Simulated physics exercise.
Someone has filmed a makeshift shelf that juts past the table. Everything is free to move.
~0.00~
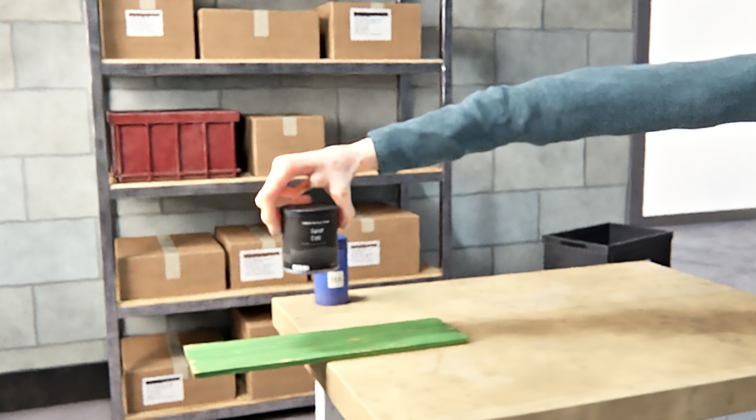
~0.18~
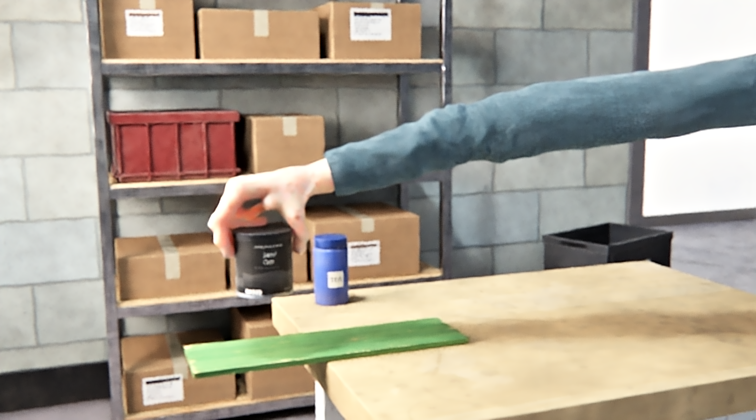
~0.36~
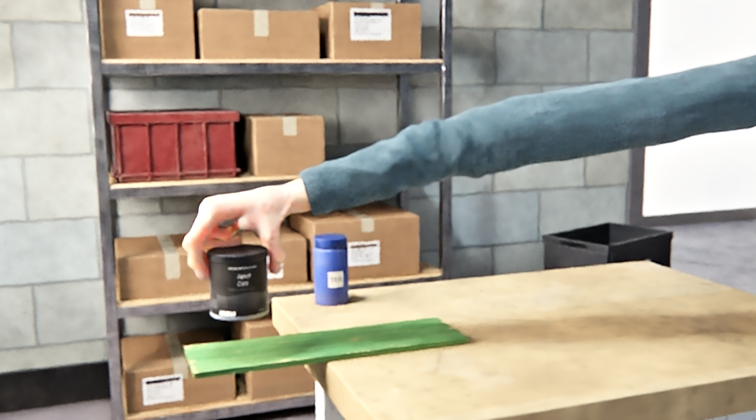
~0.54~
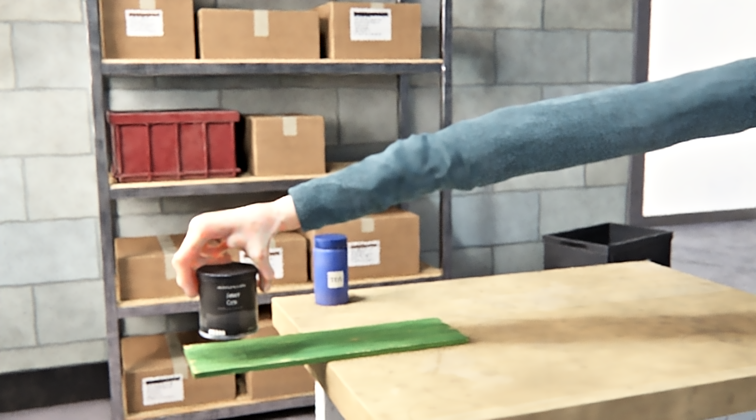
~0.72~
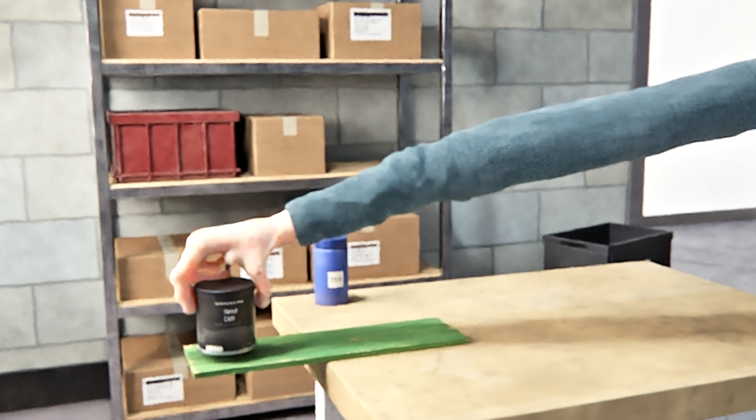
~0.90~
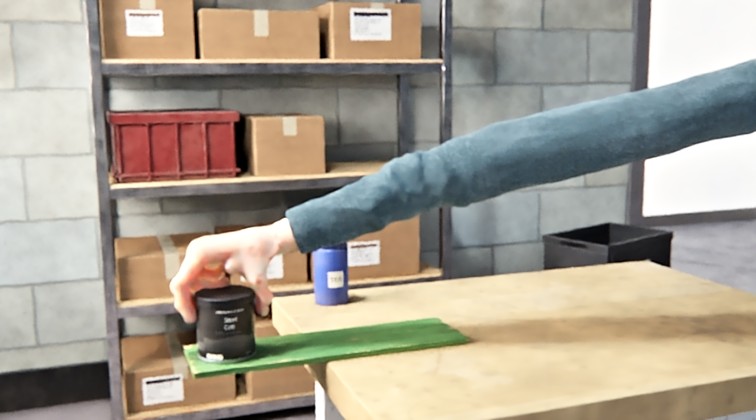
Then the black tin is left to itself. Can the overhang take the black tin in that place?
The board comes down.
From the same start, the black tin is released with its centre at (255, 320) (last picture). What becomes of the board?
Then it tips off the edge.
Around 1.40 s, green board and black tin now down on the floor or falling.
Around 1.60 s, things are still on the move.
Finally (2.0 s), down on the floor or falling, green board and black tin; blue jar still in place. The board tips off the edge.
